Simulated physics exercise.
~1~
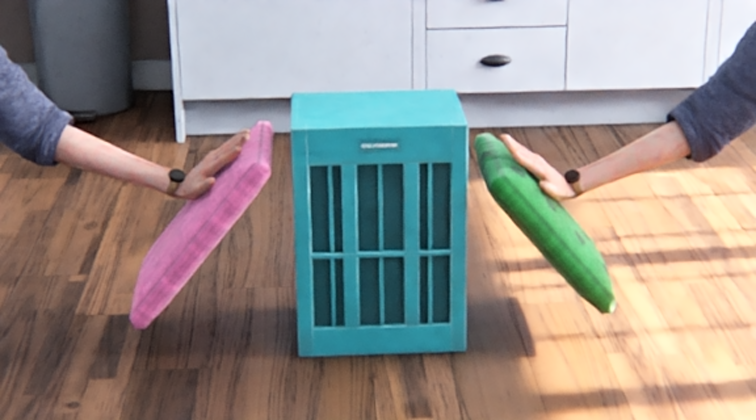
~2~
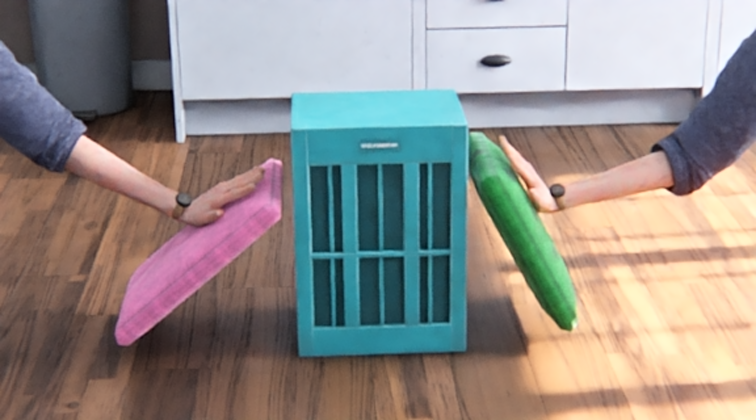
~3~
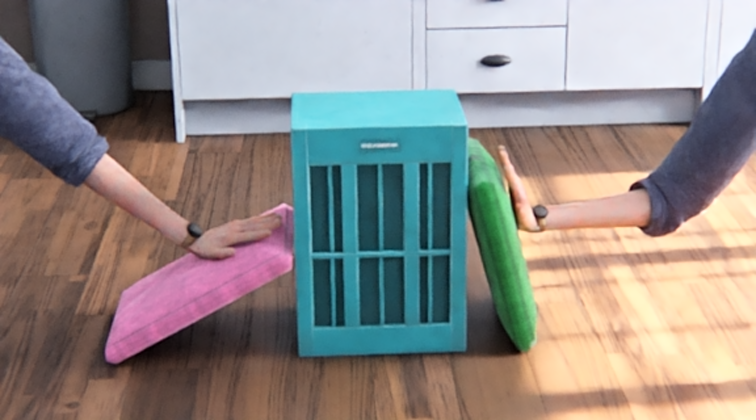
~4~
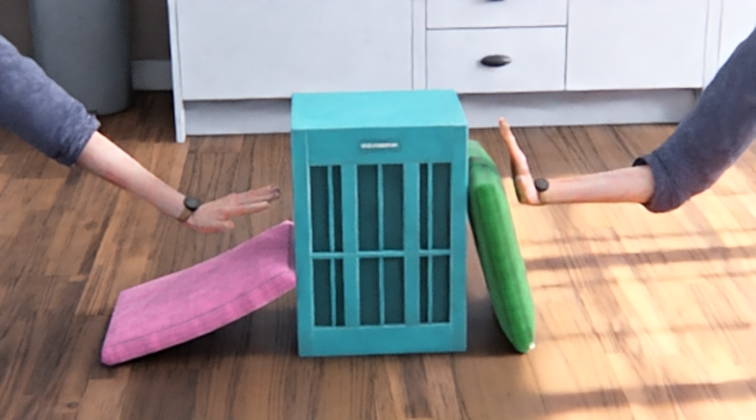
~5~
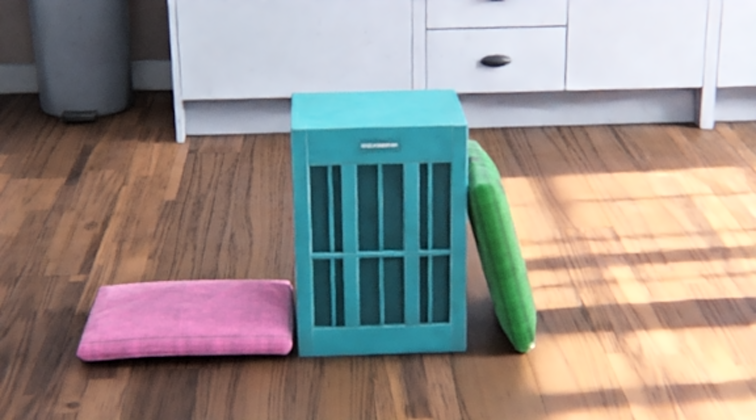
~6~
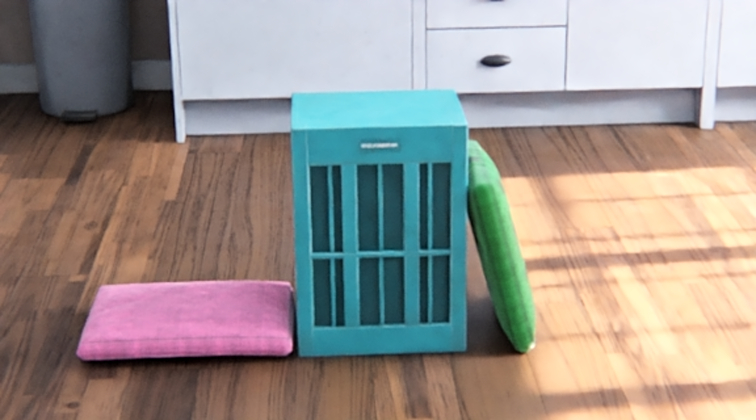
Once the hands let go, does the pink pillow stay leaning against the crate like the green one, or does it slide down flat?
The pink pillow slides down and lies flat on the floor. The green pillow keeps leaning against the right side of the crate.
